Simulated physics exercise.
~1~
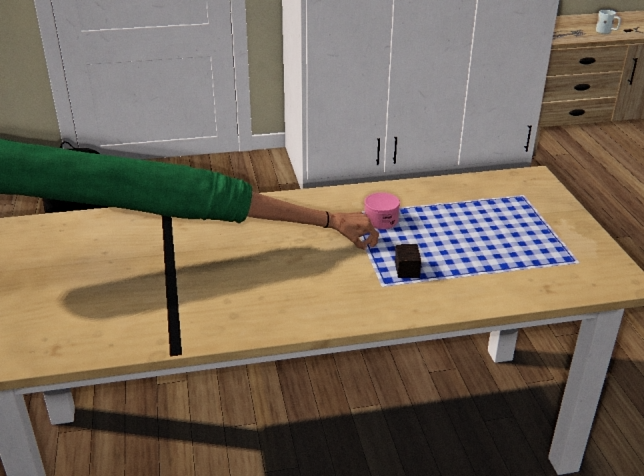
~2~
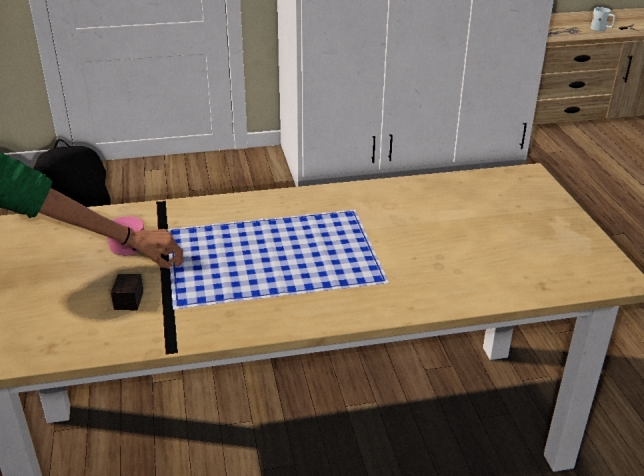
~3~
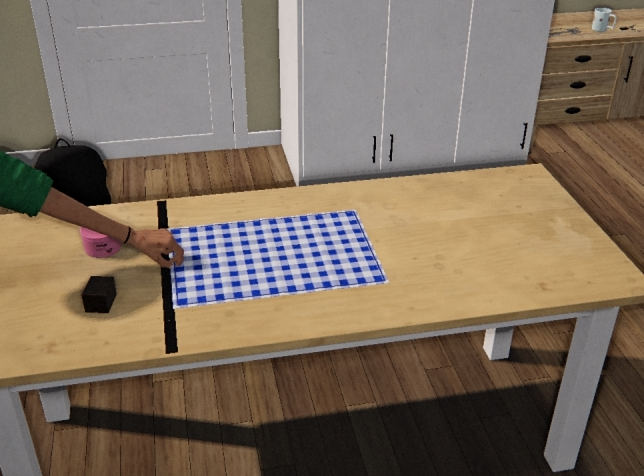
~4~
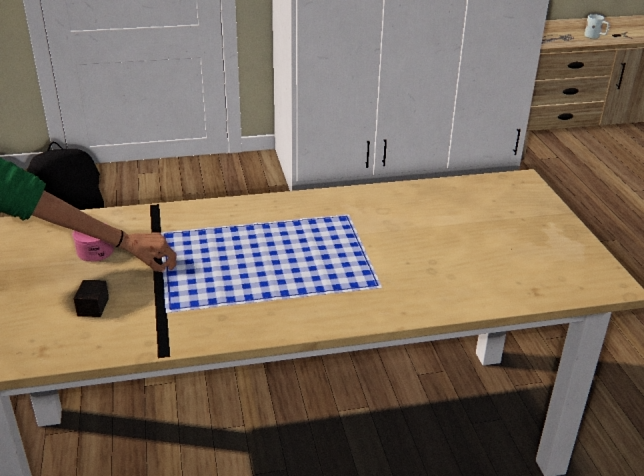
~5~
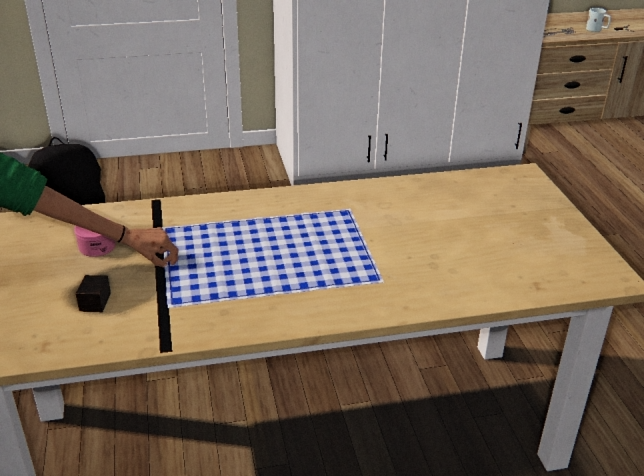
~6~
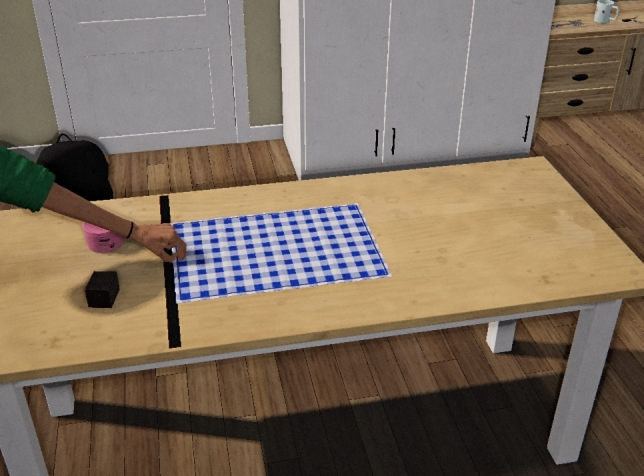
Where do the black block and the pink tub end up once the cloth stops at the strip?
Both end up off the cloth, resting on the bare table to the left of the black strip, after sliding forward past the cloth's leading edge.
